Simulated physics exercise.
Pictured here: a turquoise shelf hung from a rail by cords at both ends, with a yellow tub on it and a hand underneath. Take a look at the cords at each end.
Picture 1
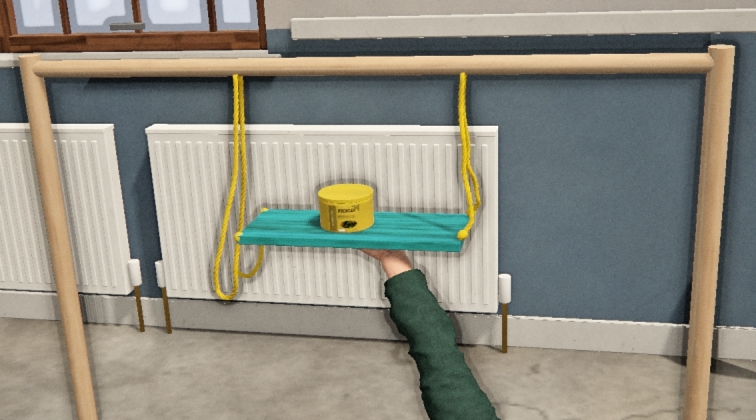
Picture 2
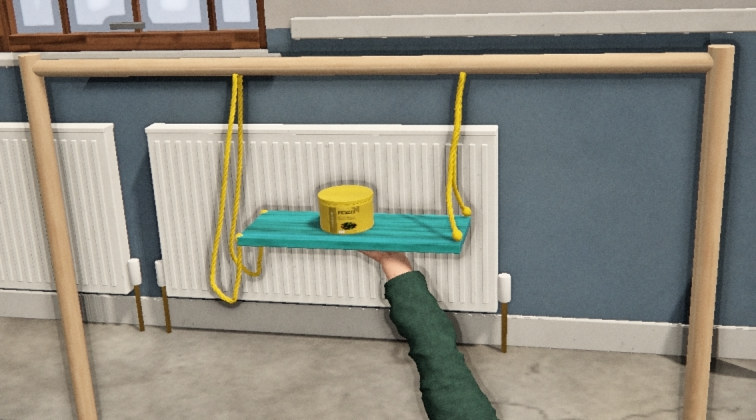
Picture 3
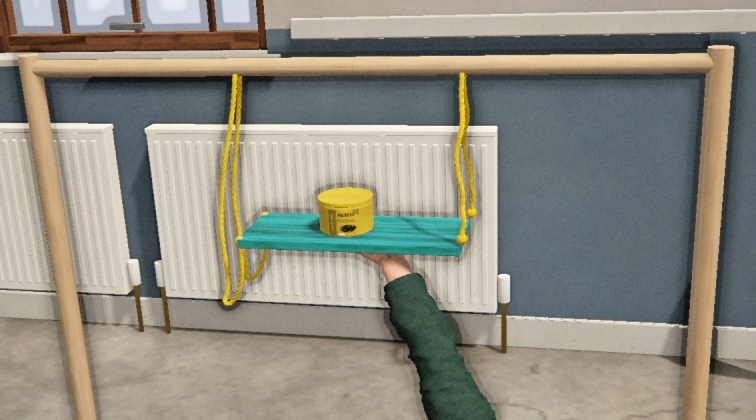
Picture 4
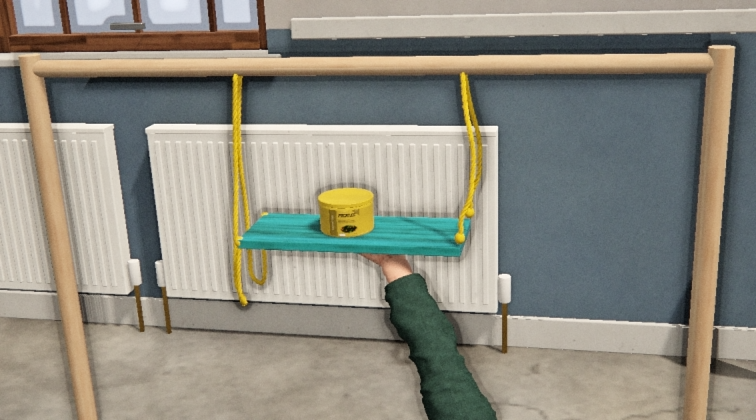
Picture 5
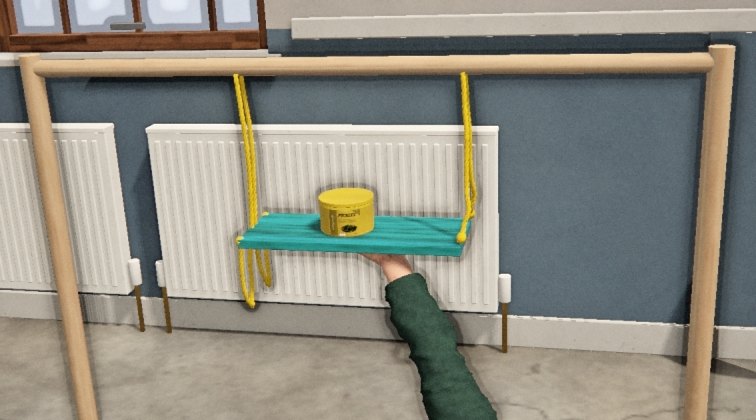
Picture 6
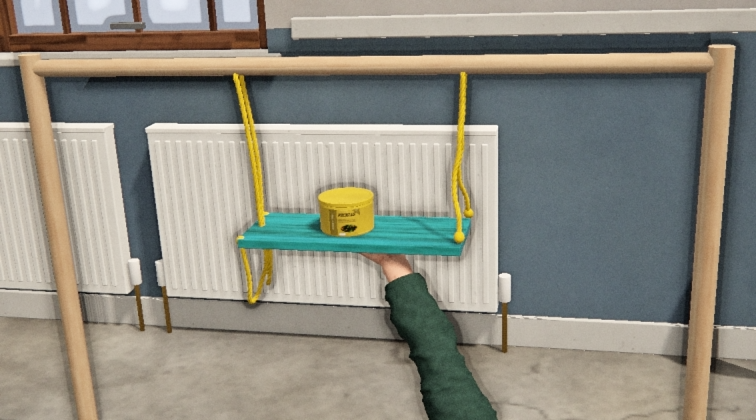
Yellow cords sway slightly at both ends of a turquoise shelf hung from a wooden rail, the left ones slack and looping below it, while a green-sleeved arm keeps a hand underneath and the yellow tub on top barely moves.
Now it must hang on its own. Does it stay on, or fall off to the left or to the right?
It falls off to the left.
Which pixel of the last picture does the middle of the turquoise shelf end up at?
Around (412, 303).
Then, 0.40 s past the final frame, board tipped 33° down to the left; tub falling near (279, 337).
Then, 0.96 s past the final frame, board tipped 51° down to the left; tub on the floor.
Then, 1.48 s past the final frame, board tipped 41° down to the left; tub on the floor.
When it is over, board tipped 43° down to the left; tub on the floor. The yellow tub drops leftwards.
